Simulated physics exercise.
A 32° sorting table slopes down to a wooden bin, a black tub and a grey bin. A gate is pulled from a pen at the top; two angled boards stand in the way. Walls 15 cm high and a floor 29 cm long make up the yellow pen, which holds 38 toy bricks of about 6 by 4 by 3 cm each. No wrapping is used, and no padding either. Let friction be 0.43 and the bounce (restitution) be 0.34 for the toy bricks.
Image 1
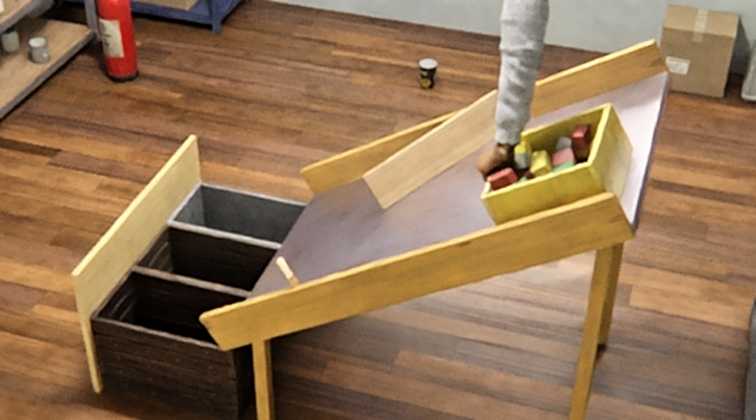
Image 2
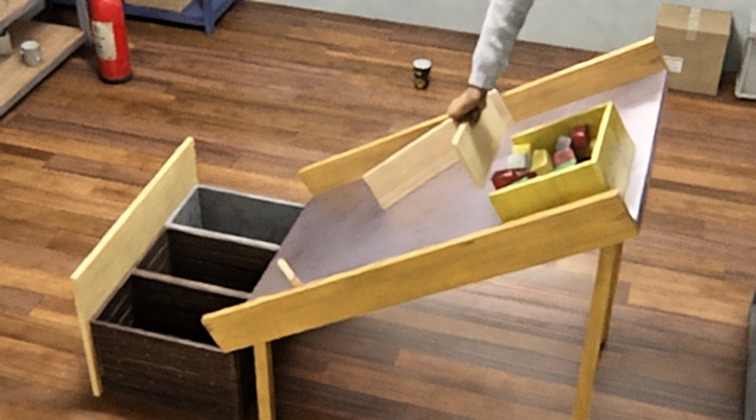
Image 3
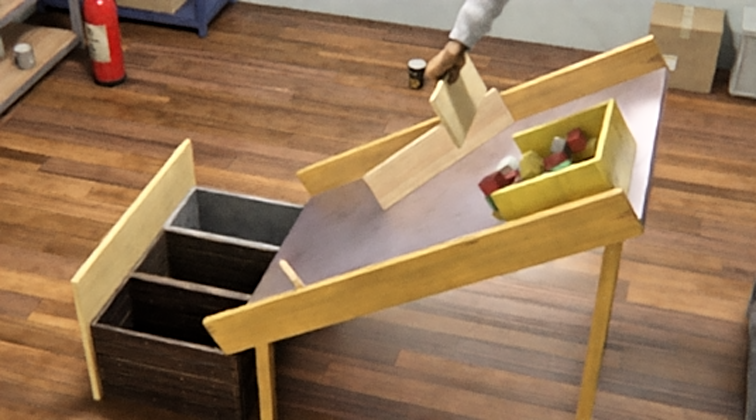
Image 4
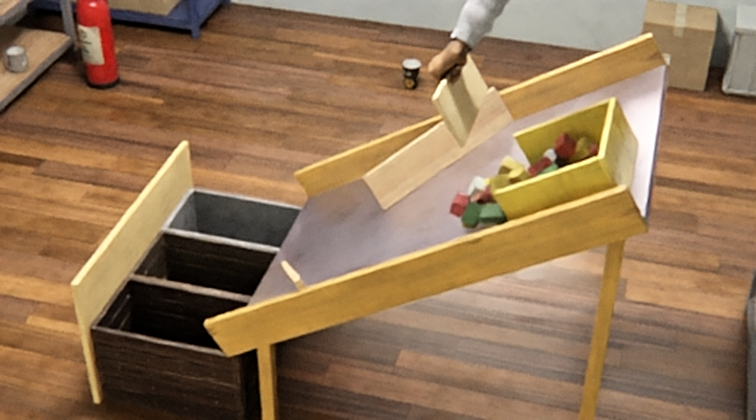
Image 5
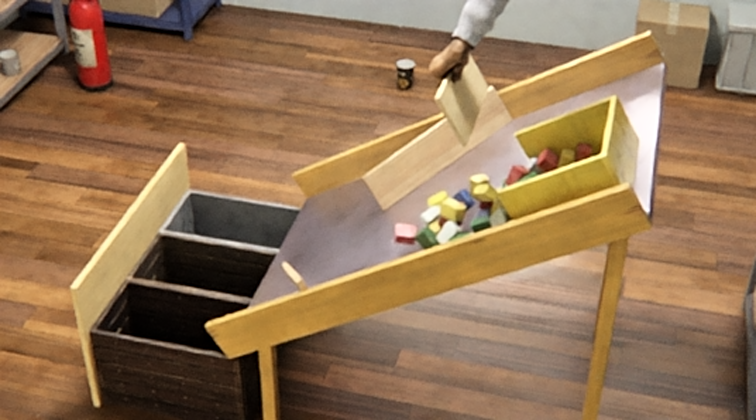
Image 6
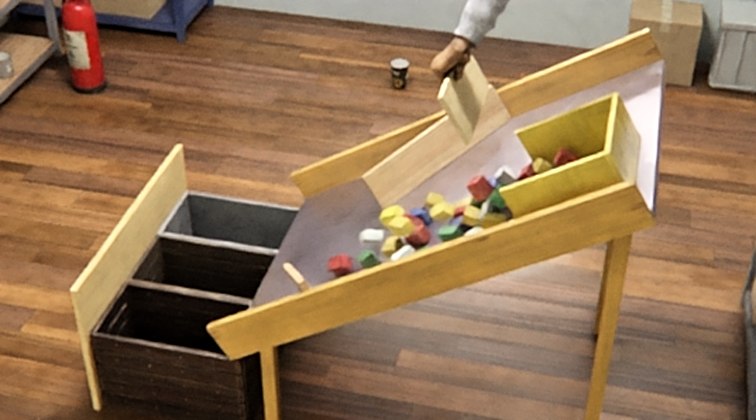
A yellow box of colourful toy bricks sits high on the right of a grey sloping table with wooden side rails, seen from above in a room with a brown plank floor. Open dark and grey bins stand at the table's lower left, beyond an angled pale board, with a red extinguisher behind. A hand lifts the box's end panel away and holds it above the board as bricks tumble and spread down the slope, while the camera drifts slightly.
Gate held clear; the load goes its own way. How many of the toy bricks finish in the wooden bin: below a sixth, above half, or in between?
A sixth up to a half of them end up in the wooden bin.
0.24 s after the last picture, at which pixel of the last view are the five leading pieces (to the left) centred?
Near (259, 277) in pixels.
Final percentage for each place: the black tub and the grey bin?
First place roughly 65 per cent, second place roughly 0 per cent.
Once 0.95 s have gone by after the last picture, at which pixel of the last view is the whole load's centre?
The centre sits near (187, 330).
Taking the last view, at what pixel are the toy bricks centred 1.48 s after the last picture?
About (182, 340).
Then, 0.24 s after the last picture, 36 on the slope and 2 in the air.
Then, 0.53 s after the last picture, 4 in the wooden bin, 6 in the black tub, 24 on the slope and 4 in the air.
Then, 0.95 s after the last picture, 10 in the wooden bin, 21 in the black tub, 6 on the slope and 1 in the air.
Final count (1.48 s after the last picture), 12 in the wooden bin, 24 in the black tub and 2 on the slope. Asked share, 12 of 38, 32 per cent.
